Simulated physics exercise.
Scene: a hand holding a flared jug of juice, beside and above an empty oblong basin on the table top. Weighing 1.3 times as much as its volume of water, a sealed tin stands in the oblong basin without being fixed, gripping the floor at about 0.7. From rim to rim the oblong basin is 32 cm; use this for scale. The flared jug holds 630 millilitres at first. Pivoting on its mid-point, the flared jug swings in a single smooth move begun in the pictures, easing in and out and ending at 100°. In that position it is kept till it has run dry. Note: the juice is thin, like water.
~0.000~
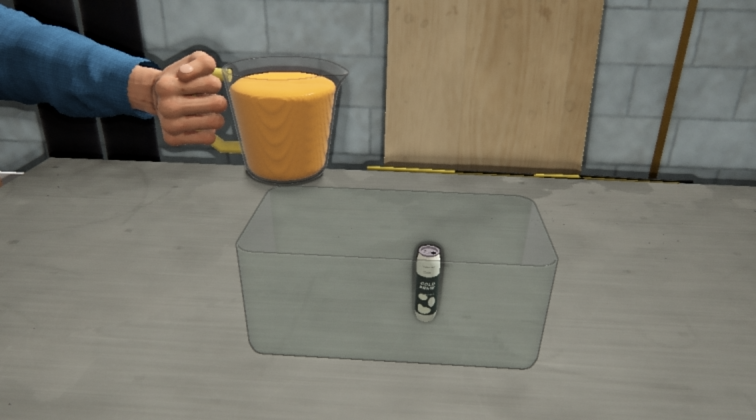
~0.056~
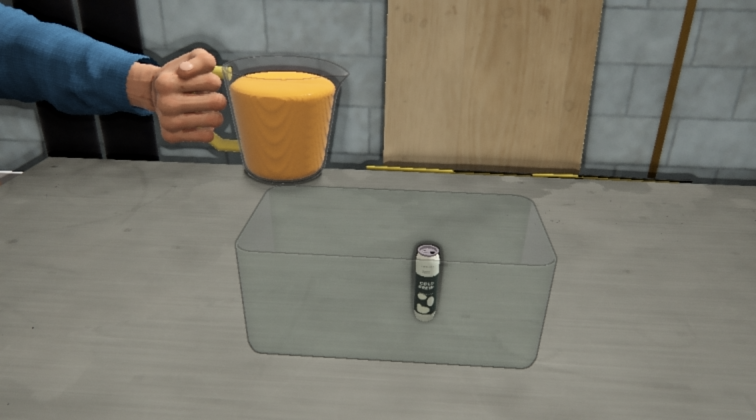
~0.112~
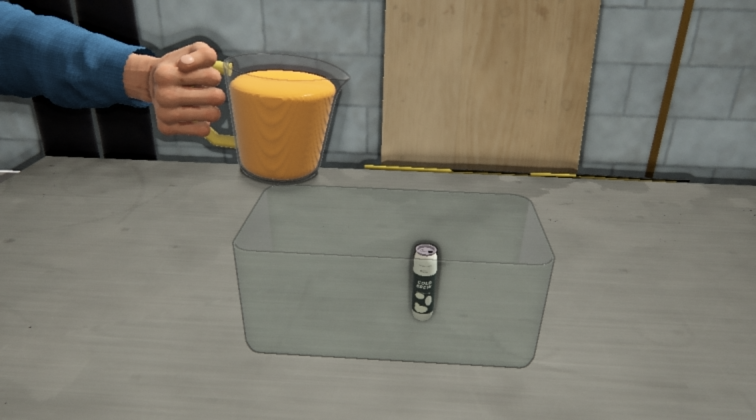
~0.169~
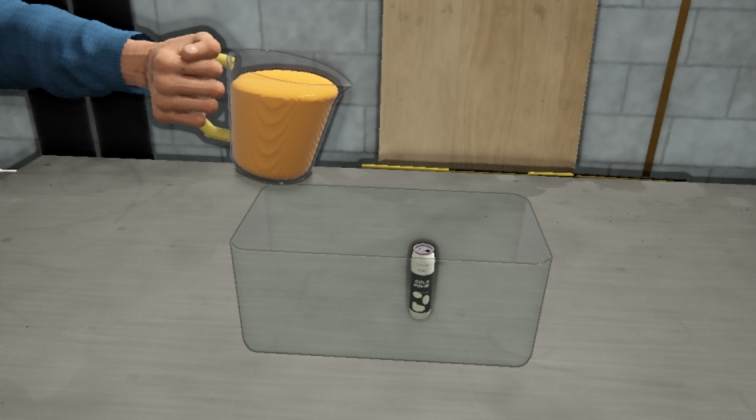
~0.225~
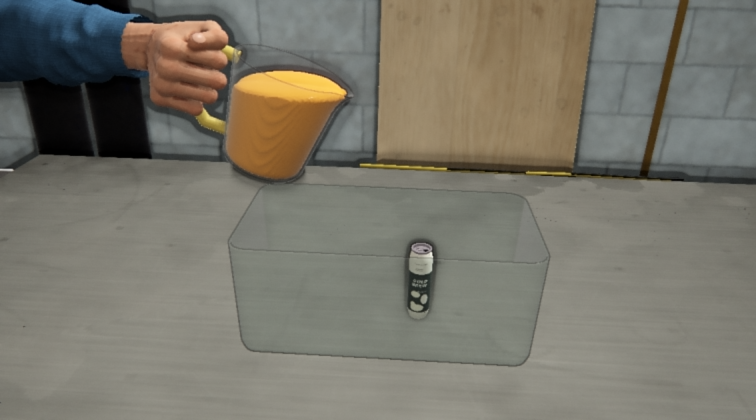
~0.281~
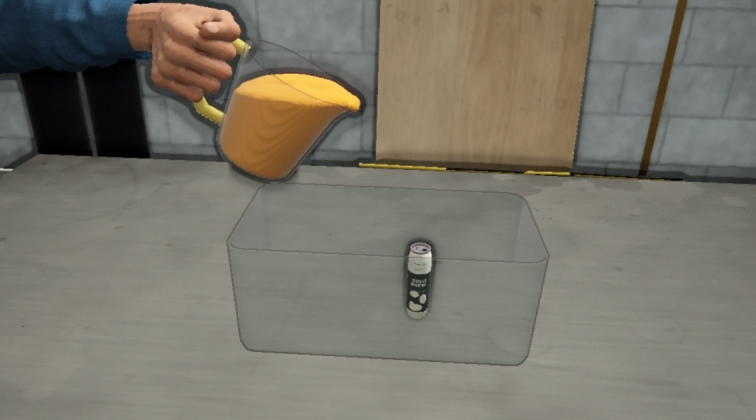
The clip shows a hand in a blue sleeve holding a jug of orange liquid above a clear, empty-looking basin with a small can in it, then smoothly tilting the jug to the right until the liquid reaches its lip.
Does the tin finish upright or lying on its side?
It finishes lying on its side.
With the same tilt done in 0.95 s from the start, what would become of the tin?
Result: Tin tipped over.
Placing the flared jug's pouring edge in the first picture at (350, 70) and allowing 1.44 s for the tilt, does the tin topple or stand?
After that, the tin overturns.
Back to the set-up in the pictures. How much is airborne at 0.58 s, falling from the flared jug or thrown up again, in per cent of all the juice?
Around 22 in a hundred.
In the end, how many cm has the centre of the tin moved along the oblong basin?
7.5 cm.
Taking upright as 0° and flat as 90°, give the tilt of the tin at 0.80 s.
Near 20 degrees.
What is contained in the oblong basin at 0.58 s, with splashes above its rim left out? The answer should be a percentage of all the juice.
Estimate - around 24 in a hundred parts.
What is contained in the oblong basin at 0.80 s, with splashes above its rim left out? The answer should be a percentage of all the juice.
Value: Approx. 80 %.
Then, 0.58 s in, the tilt is 85° and 53 per cent is still to pour; the tin stands where it began.
Then, 0.80 s in, the tilt is 100° and 11 per cent is still to pour; the tin leans 21°.
Then, 1.02 s in, the tilt is 100° and 1 per cent is still to pour; the tin lies on its side.
Then, 1.27 s in, the tilt is 100° and 0 per cent is still to pour; the tin lies on its side.
Finally, the tin lies on its side.
